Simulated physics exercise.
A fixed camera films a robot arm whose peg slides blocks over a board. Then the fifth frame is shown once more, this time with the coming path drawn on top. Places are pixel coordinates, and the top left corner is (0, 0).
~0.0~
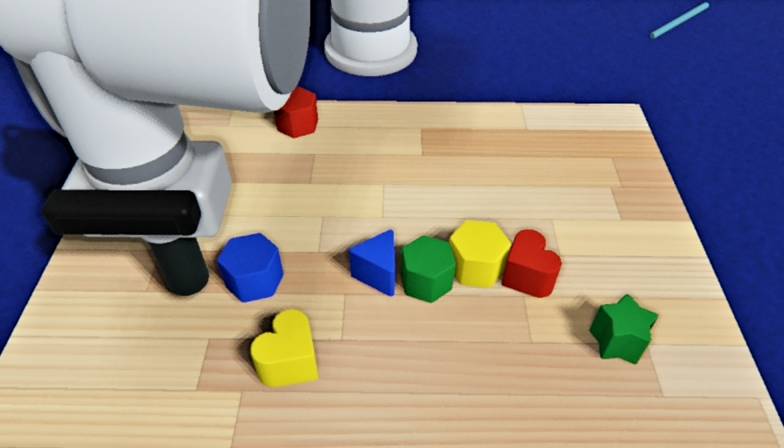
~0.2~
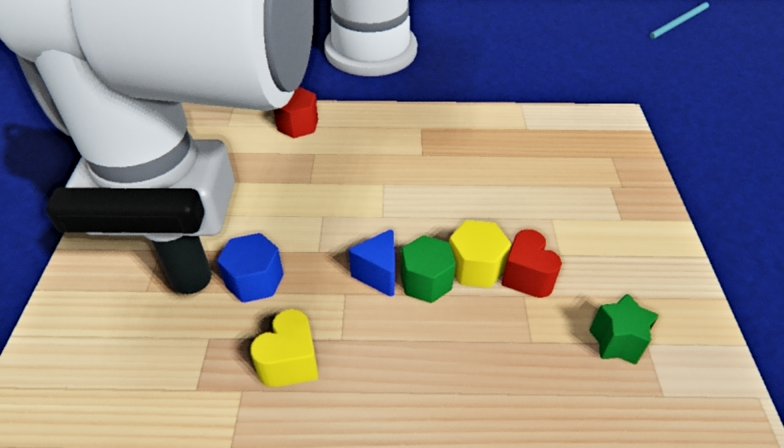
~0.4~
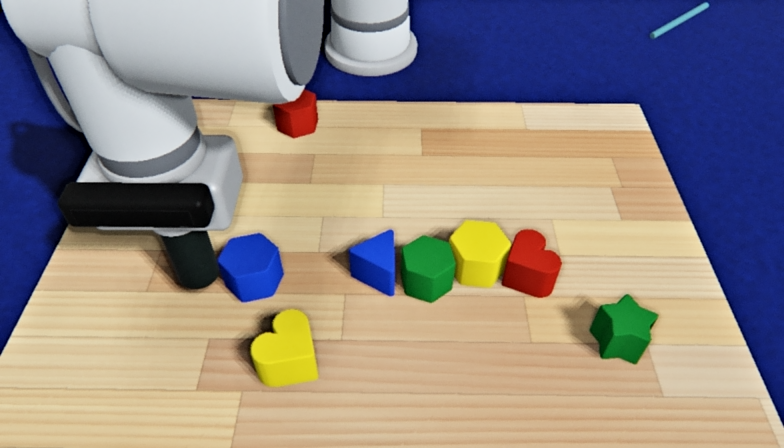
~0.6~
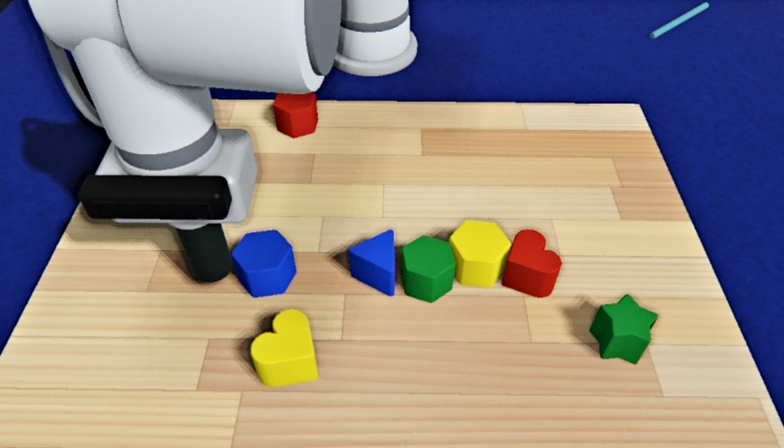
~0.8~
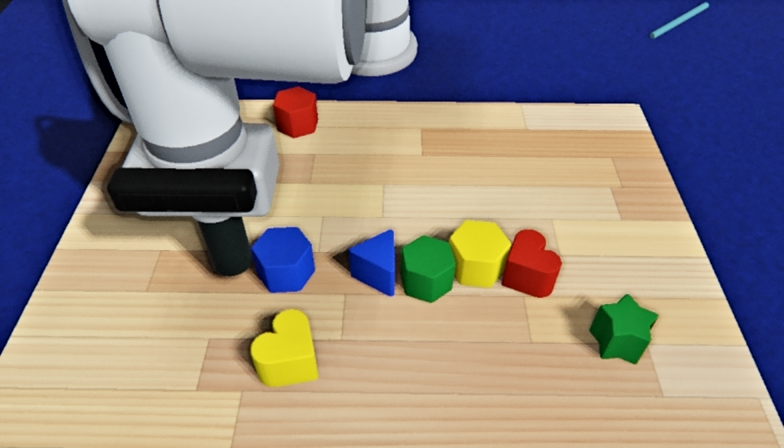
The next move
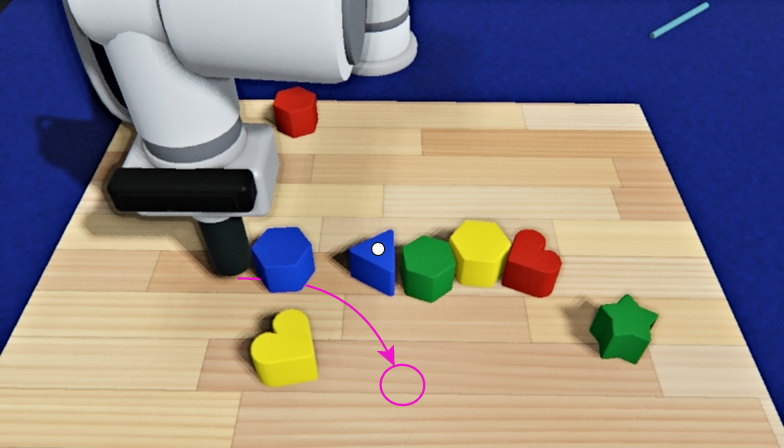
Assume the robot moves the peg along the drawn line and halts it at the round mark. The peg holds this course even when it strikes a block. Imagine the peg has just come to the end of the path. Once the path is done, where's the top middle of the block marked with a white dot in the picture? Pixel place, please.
I predict (399, 239).
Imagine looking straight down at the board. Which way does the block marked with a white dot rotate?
It goes round the way clock hands do.
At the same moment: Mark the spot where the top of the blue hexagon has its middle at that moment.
Answer: (353, 236).
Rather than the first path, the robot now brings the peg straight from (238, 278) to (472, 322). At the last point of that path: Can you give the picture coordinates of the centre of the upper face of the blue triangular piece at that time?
My best guess is (396, 237).
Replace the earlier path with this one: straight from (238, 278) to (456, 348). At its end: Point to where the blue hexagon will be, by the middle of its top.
Somewhere near (335, 244).
Drawn move, from (238, 278) via (309, 286) and (367, 322), ending at (402, 384); the dot is on the blue triangular piece.
On the path given first. One third of the way, peg at (307, 271); blue hexagon at (345, 236), turned 50° anticlockwise; blue triangular piece at (397, 243), turned 35° clockwise; green hexagon at (438, 258); yellow hexagon at (486, 239).
Two thirds of the way, peg at (367, 307); blue hexagon at (353, 236), turned 80° anticlockwise; blue triangular piece at (399, 239), turned 55° clockwise; green hexagon at (438, 258); yellow hexagon at (486, 239).
At the end, peg at (403, 370); blue hexagon at (353, 236), turned 80° anticlockwise; blue triangular piece at (399, 239), turned 55° clockwise; green hexagon at (438, 258); yellow hexagon at (486, 239).
